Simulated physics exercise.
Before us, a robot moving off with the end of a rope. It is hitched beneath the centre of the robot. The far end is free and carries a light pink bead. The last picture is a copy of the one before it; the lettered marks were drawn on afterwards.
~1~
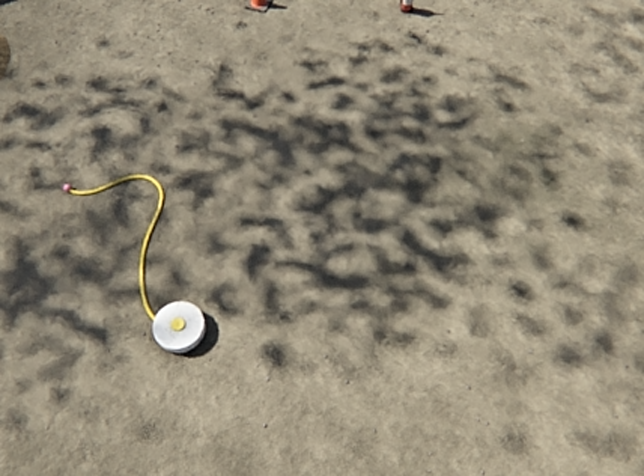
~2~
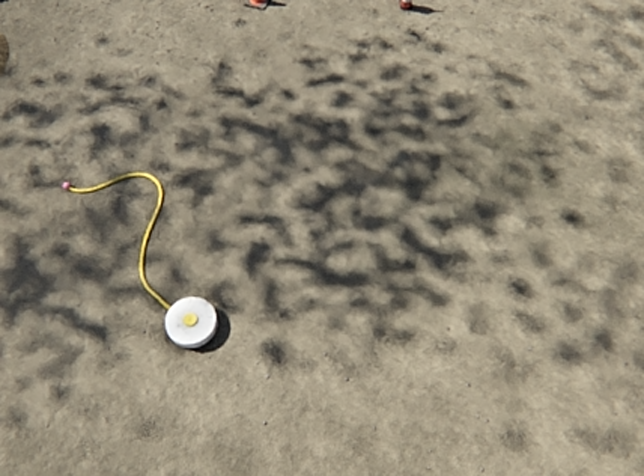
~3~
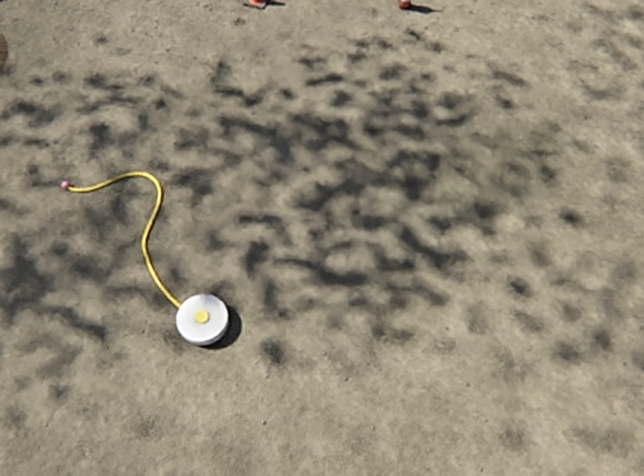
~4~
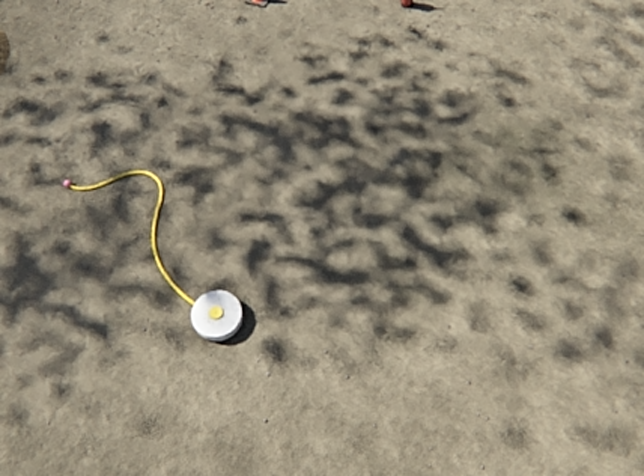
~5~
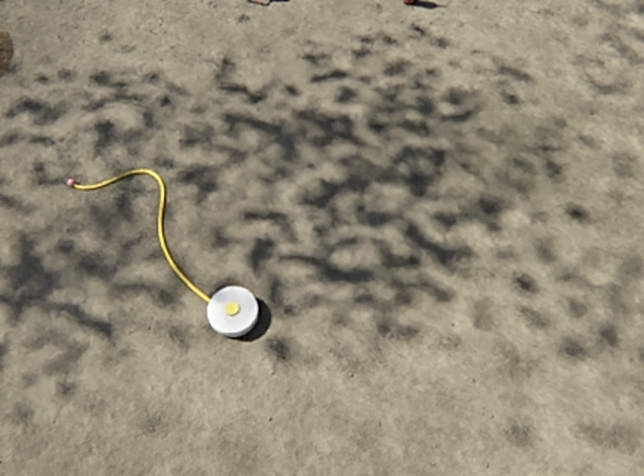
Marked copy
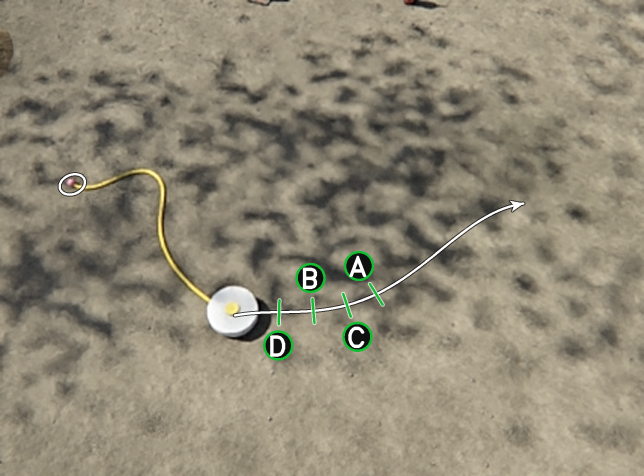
A round white robot with a yellow centre sits on shadow-dappled ground at lower left, a curved yellow rope trailing from it to a pink bead. It slides steadily a short way right and slightly upward, drawing the rope's near section into a longer slant while the bead end stays almost still.
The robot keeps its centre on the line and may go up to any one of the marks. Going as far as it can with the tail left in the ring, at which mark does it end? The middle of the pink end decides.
The farthest safe stop is B.
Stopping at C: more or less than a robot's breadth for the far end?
Less.
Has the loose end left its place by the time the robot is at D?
No.
On the copy, A at (376, 294); B at (313, 311); C at (347, 305); D at (279, 312); the ring at (72, 184); the route from (235, 315) via (402, 279) to (524, 204).
On B. First, robot (262, 309), middle of the rope (166, 220), free end (71, 183).
Then, robot (289, 309), middle of the rope (177, 229), free end (71, 183).
Finally, robot (313, 307), middle of the rope (190, 237), free end (76, 184); the free end is still in its ring.
By contrast, A drags the free end to (114, 195); C drags the free end to (97, 187); D is safe but short.
